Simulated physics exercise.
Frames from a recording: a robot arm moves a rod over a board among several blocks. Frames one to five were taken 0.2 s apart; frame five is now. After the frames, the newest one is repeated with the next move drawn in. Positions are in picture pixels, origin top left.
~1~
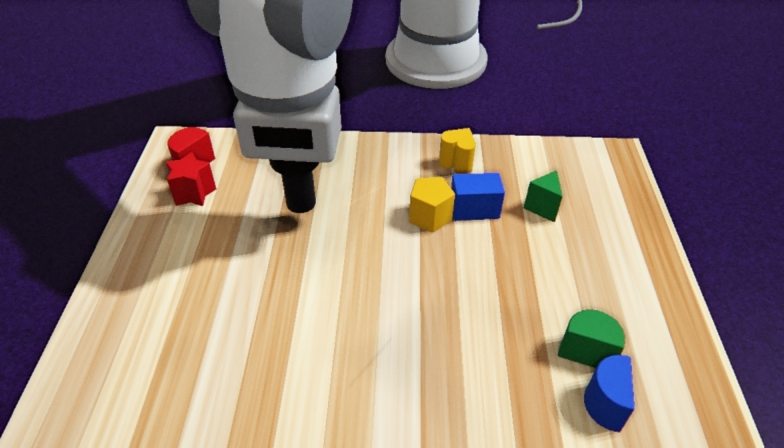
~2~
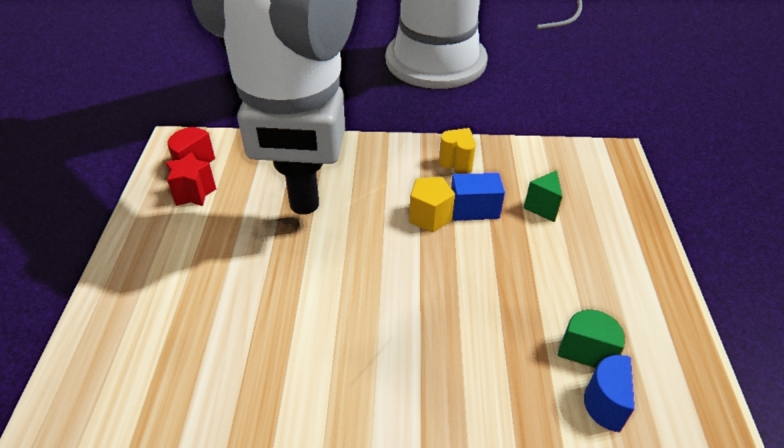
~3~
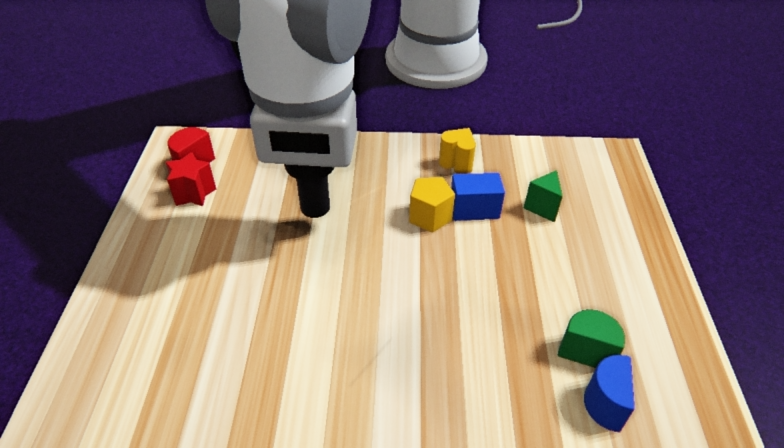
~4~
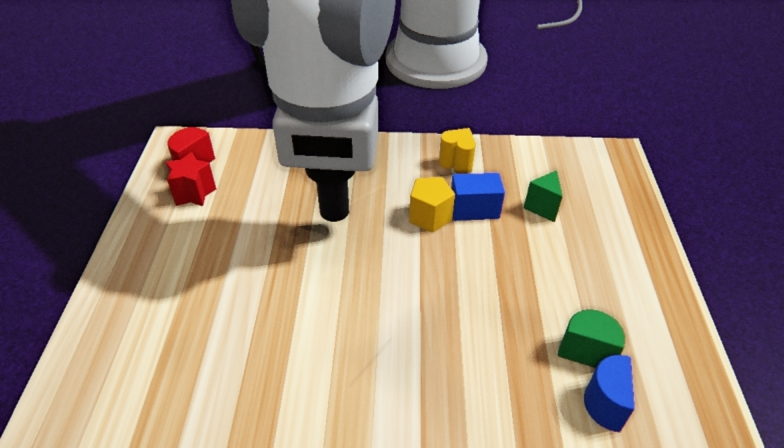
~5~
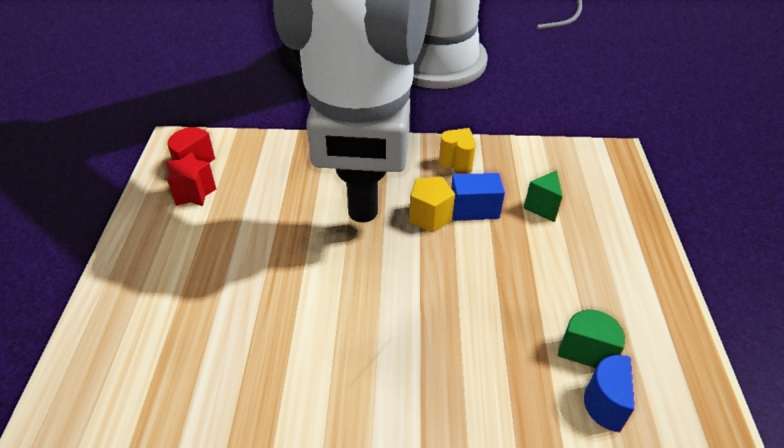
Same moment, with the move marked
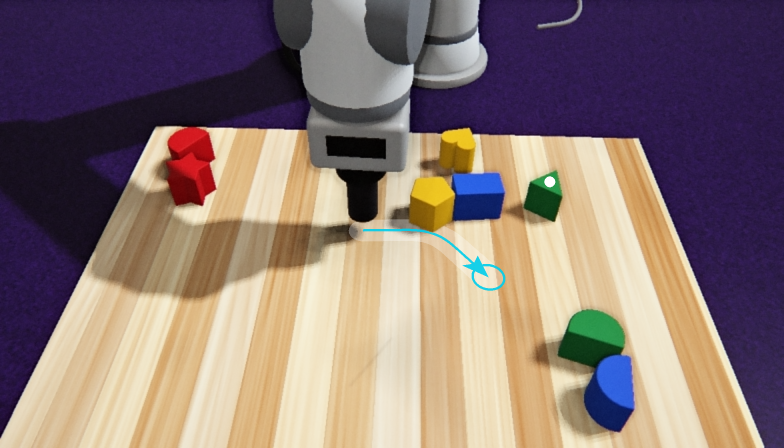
A robot arm moved its black rod a short way to the right across a striped wooden board, nearing a yellow five-sided block, while the red, yellow, blue and green blocks all stayed still.
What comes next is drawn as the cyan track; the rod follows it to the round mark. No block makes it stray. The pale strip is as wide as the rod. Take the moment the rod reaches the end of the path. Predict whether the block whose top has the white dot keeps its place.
It keeps its spot.
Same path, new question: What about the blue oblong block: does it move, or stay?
At the end of the path, the blue oblong block has moved off its old spot.
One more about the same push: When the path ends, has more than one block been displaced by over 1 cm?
I expect so.
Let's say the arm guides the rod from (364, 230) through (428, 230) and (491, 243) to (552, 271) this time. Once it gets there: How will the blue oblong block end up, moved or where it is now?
At the end, its place is different.
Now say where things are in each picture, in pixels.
The first frame shows lower end of the rod at (301, 204), tops of blocks, yellow five-sided block at (432, 189), blue oblong block at (479, 183), green triangle at (550, 182).
The second frame shows rod at (305, 205), blocks as before.
The third frame shows rod at (315, 208), blocks as before.
The fourth frame shows rod at (335, 212), blocks as before.
The fifth frame shows rod at (363, 213), yellow five-sided block at (432, 189), blue oblong block at (479, 183), green triangle at (550, 182).
The drawn path runs from (364, 230) through (412, 230) and (454, 246) to (488, 277); the dot is on the green triangle.
On the path given first. One third of the way, rod at (413, 212); yellow five-sided block at (436, 186), turned 15° clockwise.
Two thirds of the way, rod at (456, 229); yellow five-sided block at (447, 184); blue oblong block at (491, 178).
At the end, rod at (492, 260); yellow five-sided block at (447, 184); blue oblong block at (491, 178); green triangle not moved.
